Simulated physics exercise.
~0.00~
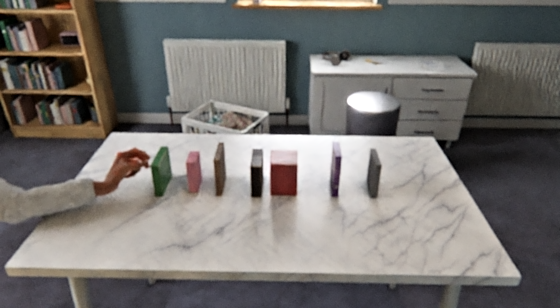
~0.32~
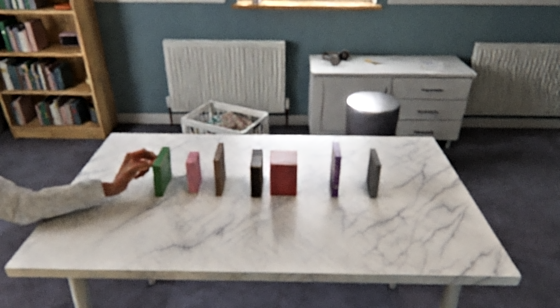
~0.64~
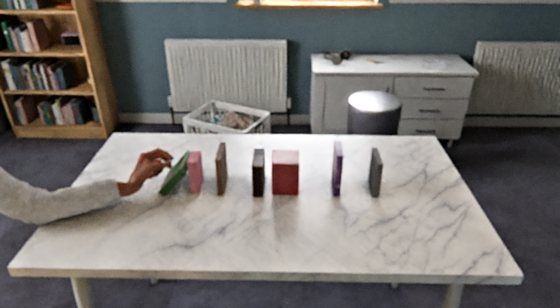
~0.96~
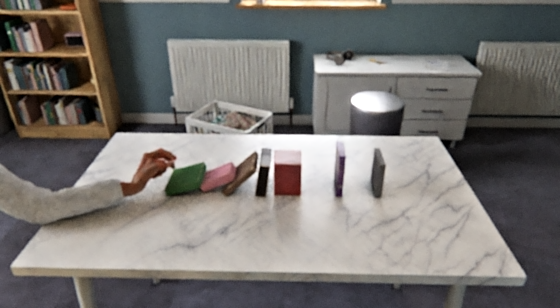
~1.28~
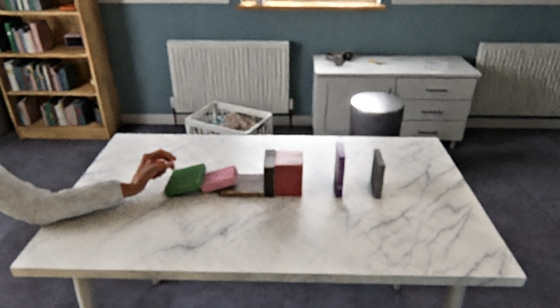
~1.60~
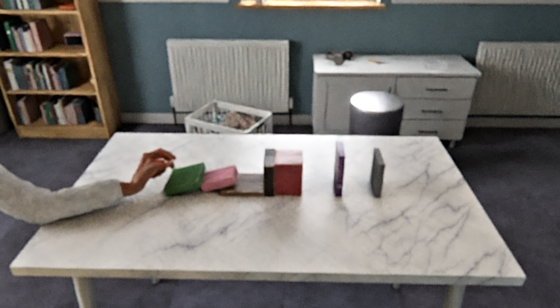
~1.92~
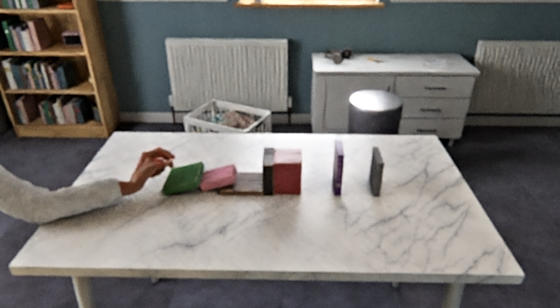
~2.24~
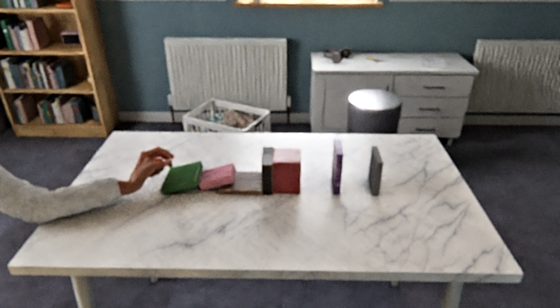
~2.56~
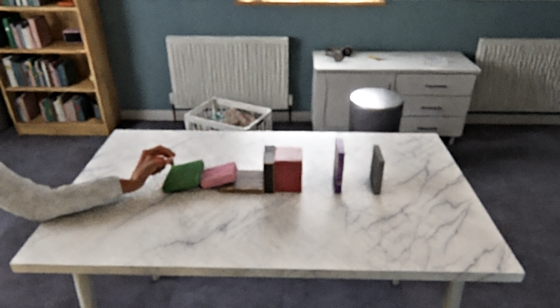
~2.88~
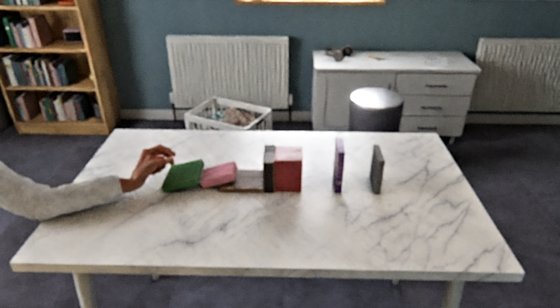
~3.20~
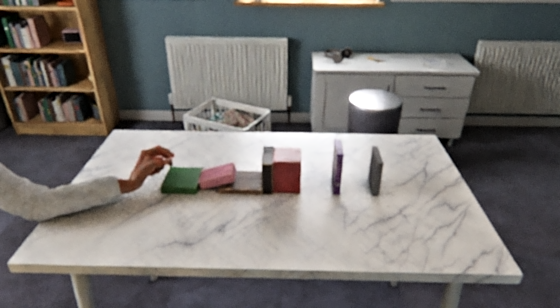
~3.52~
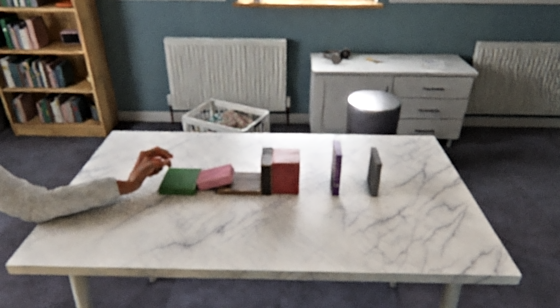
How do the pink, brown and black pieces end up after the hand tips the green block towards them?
The pink and brown pieces topple to the right and end up lying over on the table. The black one shifts slightly towards the red block but stays standing.
